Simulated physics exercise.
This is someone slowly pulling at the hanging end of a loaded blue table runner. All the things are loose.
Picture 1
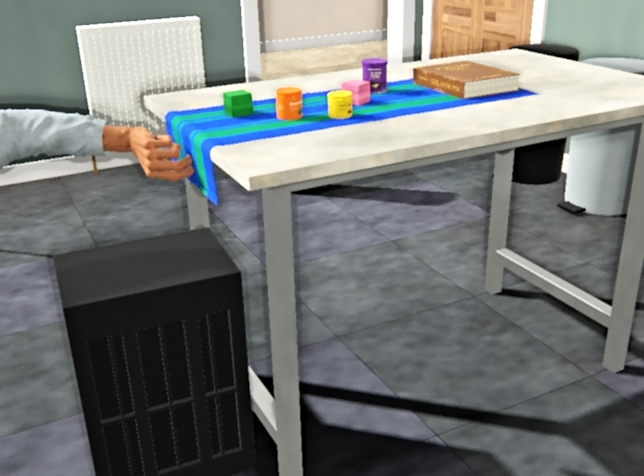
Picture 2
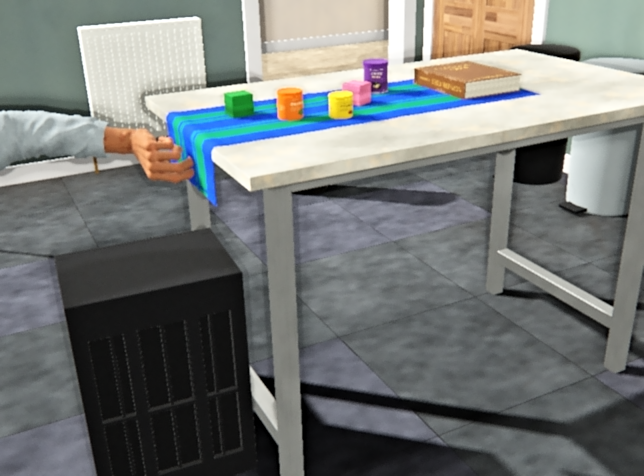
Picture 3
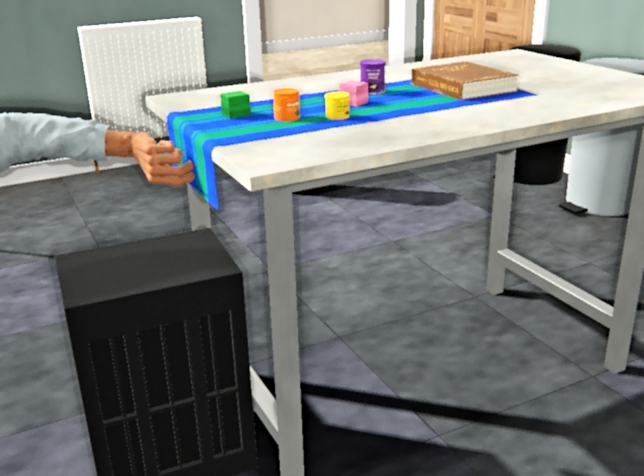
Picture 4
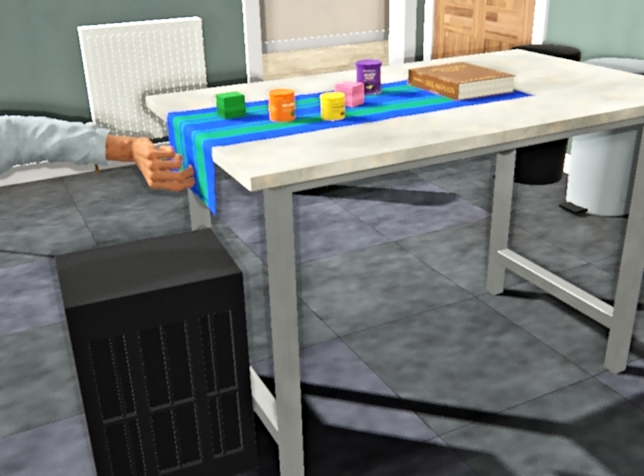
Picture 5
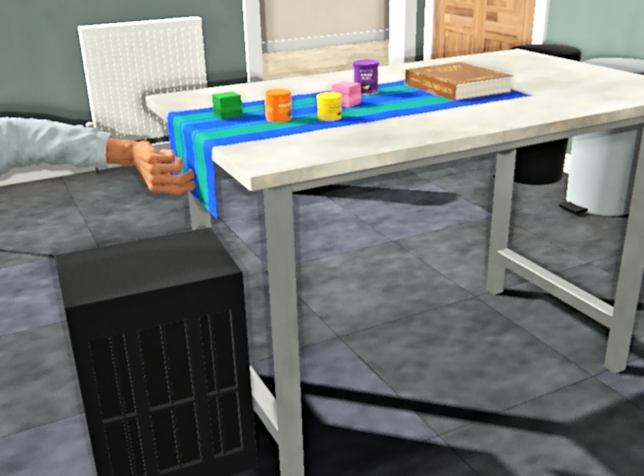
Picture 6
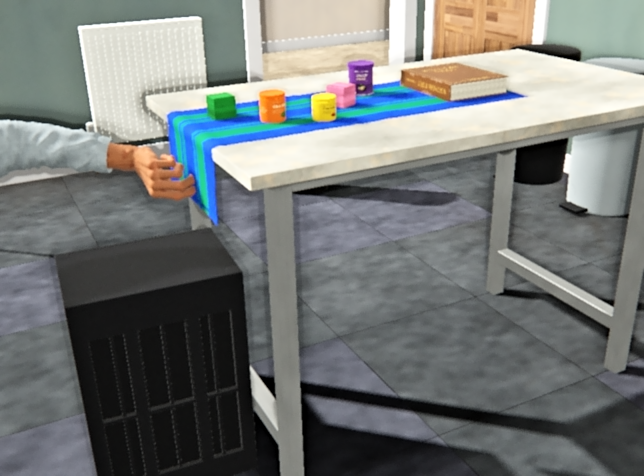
At a pale table in a grey-floored room, a hand slowly tugged the hanging end of a blue and green striped runner, and the cube, pots, can and book on it shifted slightly left together.
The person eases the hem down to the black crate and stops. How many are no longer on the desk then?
The count of fallen things is one.
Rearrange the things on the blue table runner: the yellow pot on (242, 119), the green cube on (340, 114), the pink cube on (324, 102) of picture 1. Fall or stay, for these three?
The yellow pot falls, the green cube keeps its place on top, the pink cube does not fall.
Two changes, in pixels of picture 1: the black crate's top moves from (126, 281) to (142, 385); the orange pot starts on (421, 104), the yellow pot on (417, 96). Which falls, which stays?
The orange pot keeps its place on top; the yellow pot holds on.
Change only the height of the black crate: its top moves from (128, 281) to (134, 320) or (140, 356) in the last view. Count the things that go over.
Then 2 and 3.
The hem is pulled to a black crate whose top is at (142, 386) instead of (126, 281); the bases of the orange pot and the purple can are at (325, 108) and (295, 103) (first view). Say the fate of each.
The orange pot drops off; the purple can comes down.
Early on, hem near (196, 228); all still up.
Midway, hem on the crate; green cube gone.
Finally, hem on the crate; green cube gone. It carries off one.
